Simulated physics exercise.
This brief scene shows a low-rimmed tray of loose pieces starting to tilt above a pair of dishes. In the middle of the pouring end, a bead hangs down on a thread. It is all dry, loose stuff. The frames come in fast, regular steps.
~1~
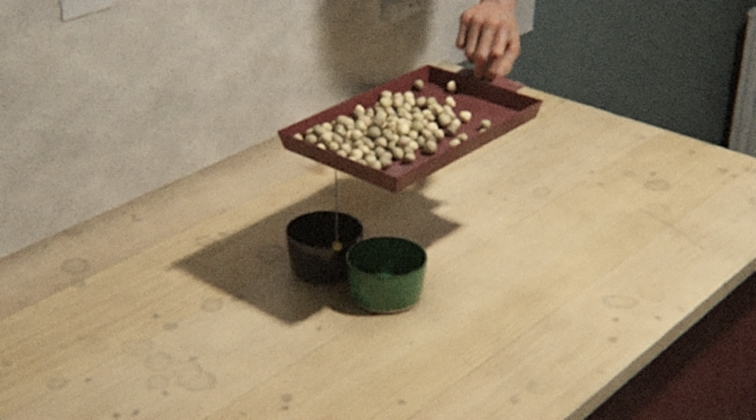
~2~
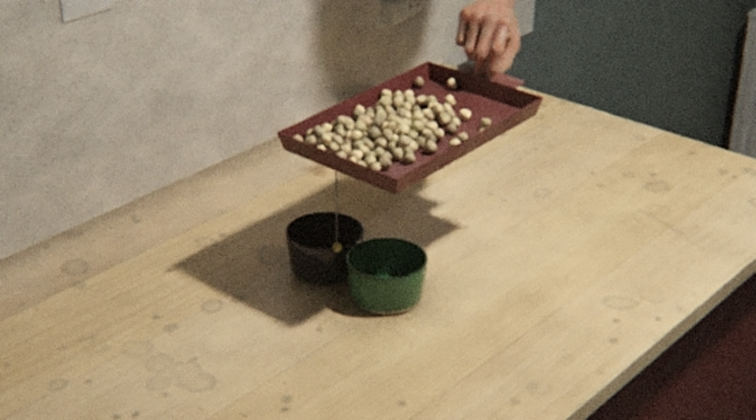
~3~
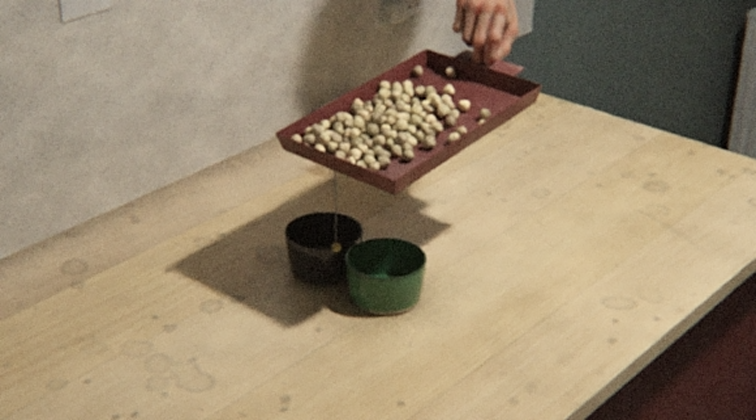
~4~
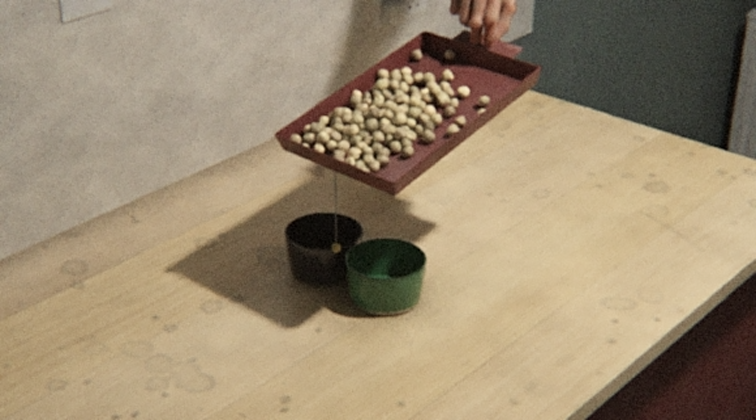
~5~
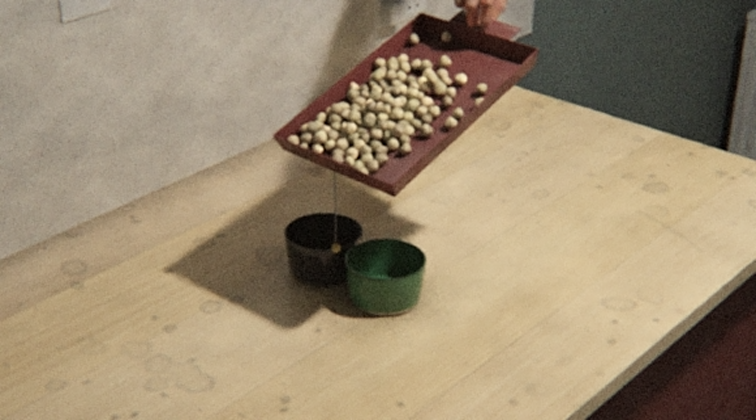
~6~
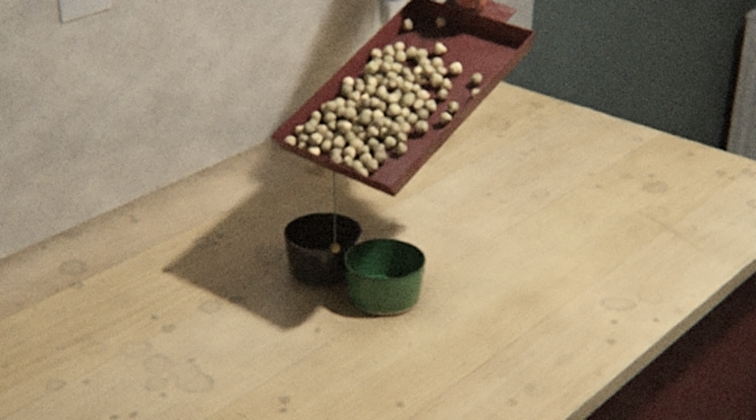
A hand held a dark red tray of macadamia nuts above a black dish and a green one, then raised its far end steadily, tilting it more steeply while the nuts shifted slightly.
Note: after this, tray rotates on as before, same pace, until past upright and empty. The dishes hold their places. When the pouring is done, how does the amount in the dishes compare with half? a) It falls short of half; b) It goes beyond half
a.
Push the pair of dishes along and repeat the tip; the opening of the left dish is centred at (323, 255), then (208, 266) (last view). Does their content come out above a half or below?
First below a half, then not half.
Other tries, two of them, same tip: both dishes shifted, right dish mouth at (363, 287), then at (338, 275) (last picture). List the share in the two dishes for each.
40 %, then 20 %.
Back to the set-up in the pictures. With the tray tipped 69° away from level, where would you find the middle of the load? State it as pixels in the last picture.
The load is centred near (344, 139).
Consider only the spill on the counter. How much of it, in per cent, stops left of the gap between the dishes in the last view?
Close to 80 in a hundred.
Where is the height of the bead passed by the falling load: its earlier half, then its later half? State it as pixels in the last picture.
Near (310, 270) to start, and near (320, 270) afterwards.
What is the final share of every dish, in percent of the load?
At the end, 0 percent of the load sits in the left dish and 0 percent in the right dish.
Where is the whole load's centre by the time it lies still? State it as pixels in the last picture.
Once it all stops, the middle lies near (289, 338).
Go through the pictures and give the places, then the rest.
In the first picture, corners of the pouring end at (284, 131) and (396, 174), level; middle of the load at (384, 128), macadamia nuts; left dish at (298, 259); right dish at (360, 288); bead on its thread at (337, 246).
In the second picture, corners of the pouring end at (284, 132) and (396, 175), level; middle of the load at (384, 128).
In the third picture, corners of the pouring end at (282, 132) and (394, 176), tipped barely, level across its low end; middle of the load at (383, 123).
In the fourth picture, corners of the pouring end at (281, 133) and (393, 178), tipped a little, level across its low end; middle of the load at (388, 115).
In the fifth picture, corners of the pouring end at (279, 134) and (391, 180), tipped clearly, level across its low end; middle of the load at (380, 109).
In the sixth picture, corners of the pouring end at (277, 135) and (390, 182), tipped clearly, level across its low end; middle of the load at (381, 107), about a quarter on the move; left dish at (297, 261); right dish at (359, 290).
Soon, tray tipped steeply; most on the tray; a small part in the air.
A while on, tray tipped past a quarter turn; a small part on the tray; about two thirds outside both; about a quarter in the air.
Towards the end, tray tipped past a quarter turn; all outside both.
Finally, tray tipped past a quarter turn; none in the right dish; none in the left dish; all outside both.
